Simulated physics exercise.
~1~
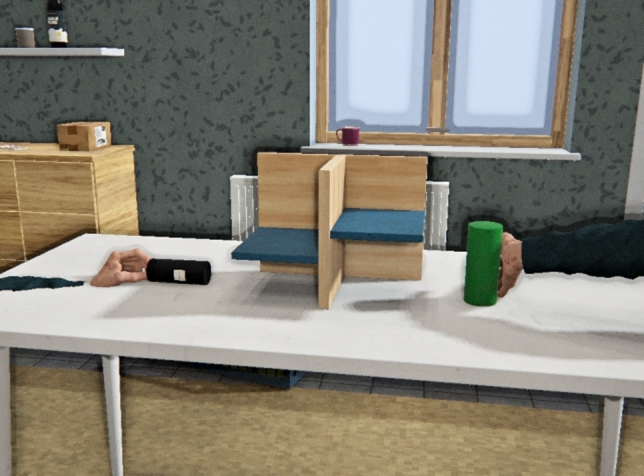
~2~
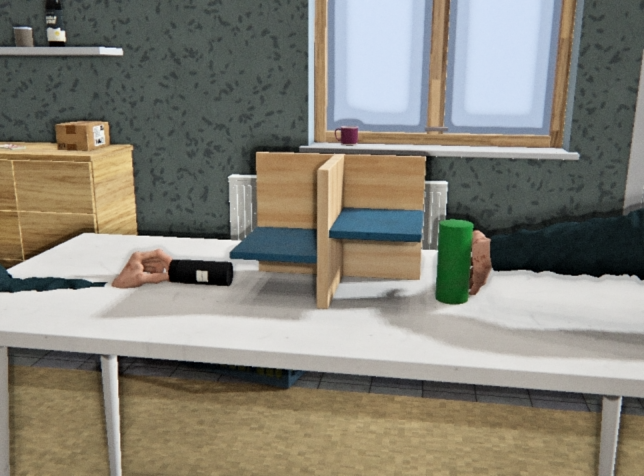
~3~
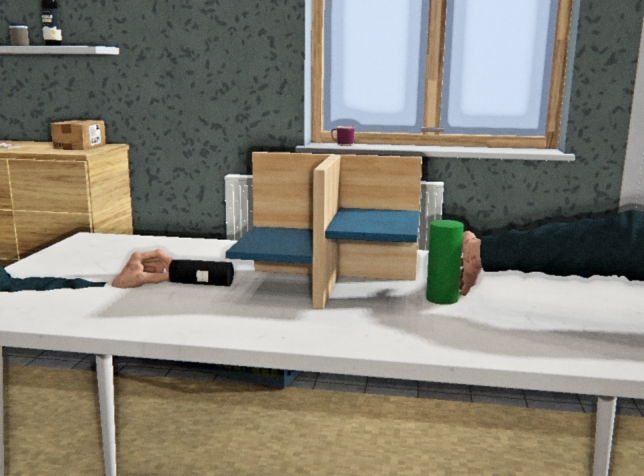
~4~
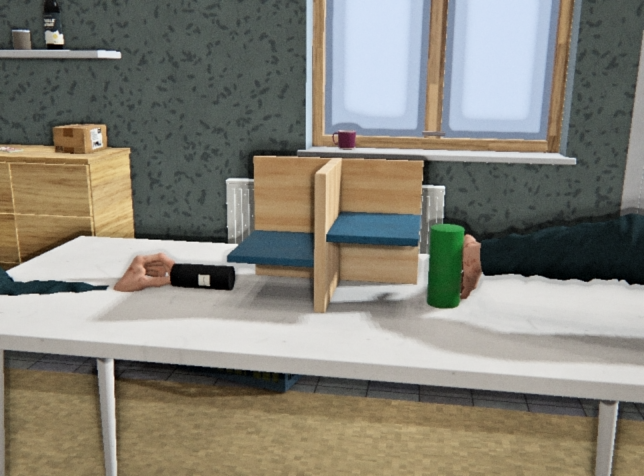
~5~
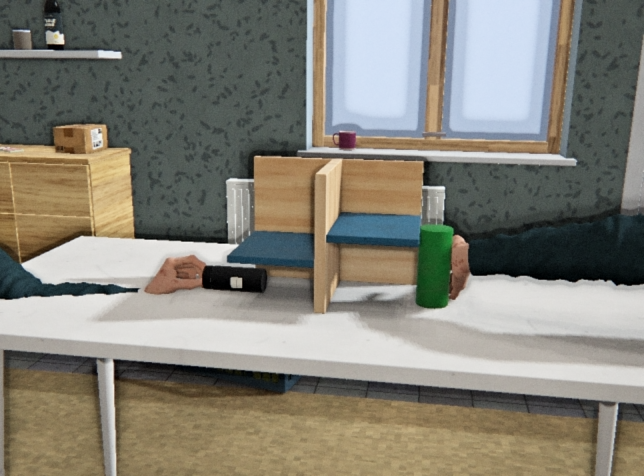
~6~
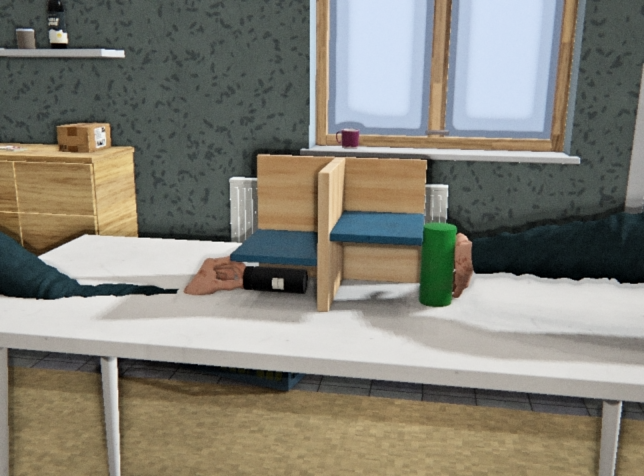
To begin with, a wooden shelf unit with a blue board on each side of its upright divider stands on a white table, while one hand holds a black cylinder on its side at the left and another holds an upright green cylinder at the right. Both hands push their objects inward, toward the shelf. They pause briefly, the green one near the higher right board. Then the black cylinder moves right again, and the green one edges left and stops at the shelf's edge. Finally, the black cylinder slides in under the lower left board, while the green one stays caught, still upright.
